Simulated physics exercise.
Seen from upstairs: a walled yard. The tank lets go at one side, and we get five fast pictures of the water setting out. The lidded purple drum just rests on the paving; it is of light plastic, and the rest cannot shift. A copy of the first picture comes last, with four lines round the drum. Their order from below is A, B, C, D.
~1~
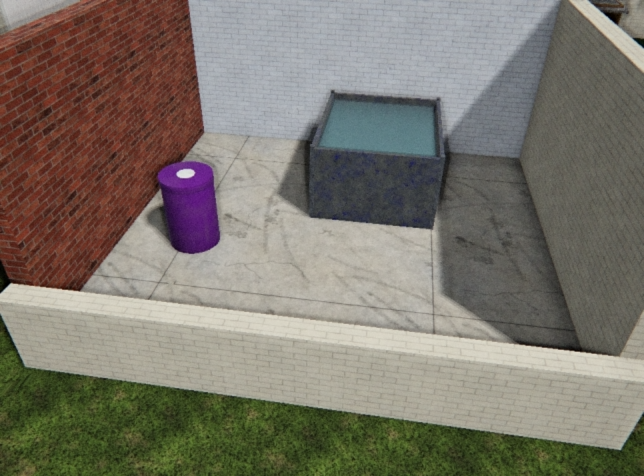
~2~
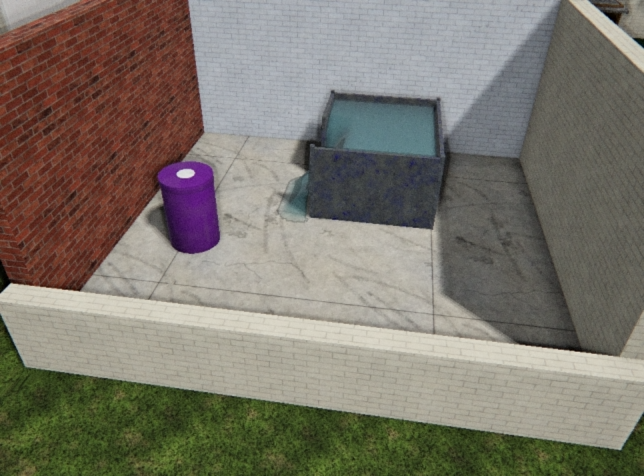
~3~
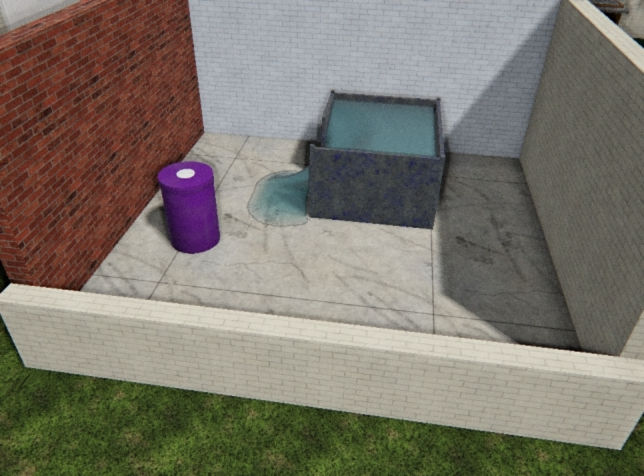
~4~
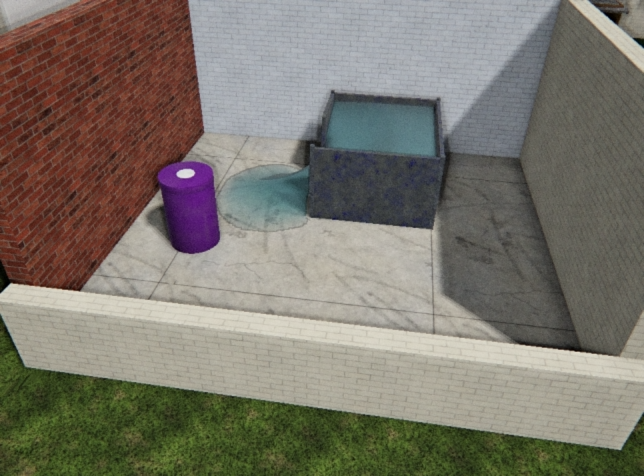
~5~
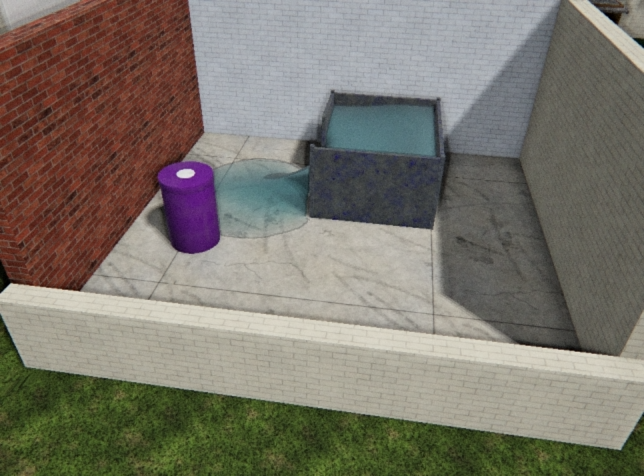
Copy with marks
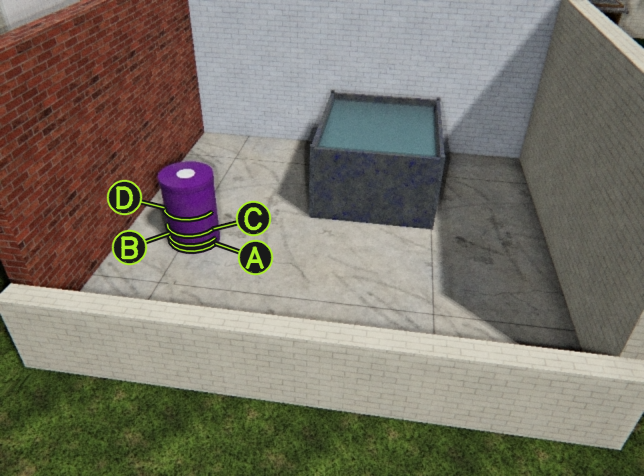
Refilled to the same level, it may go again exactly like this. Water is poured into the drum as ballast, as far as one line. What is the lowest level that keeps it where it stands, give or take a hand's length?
It is D.
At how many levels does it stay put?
One.
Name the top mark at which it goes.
C.
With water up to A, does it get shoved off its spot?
Yes, it does.
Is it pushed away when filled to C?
Yes.
On the marked copy, A at (186, 251); B at (185, 245); C at (184, 236); D at (181, 219); from the bottom up A, B, C, D.
With A, it is pushed about 6 times its own width away.
With B, it is pushed about 4 times its own width away.
With C, it is pushed about twice its own width away.
With D, it shifts by a finger or two and stays.
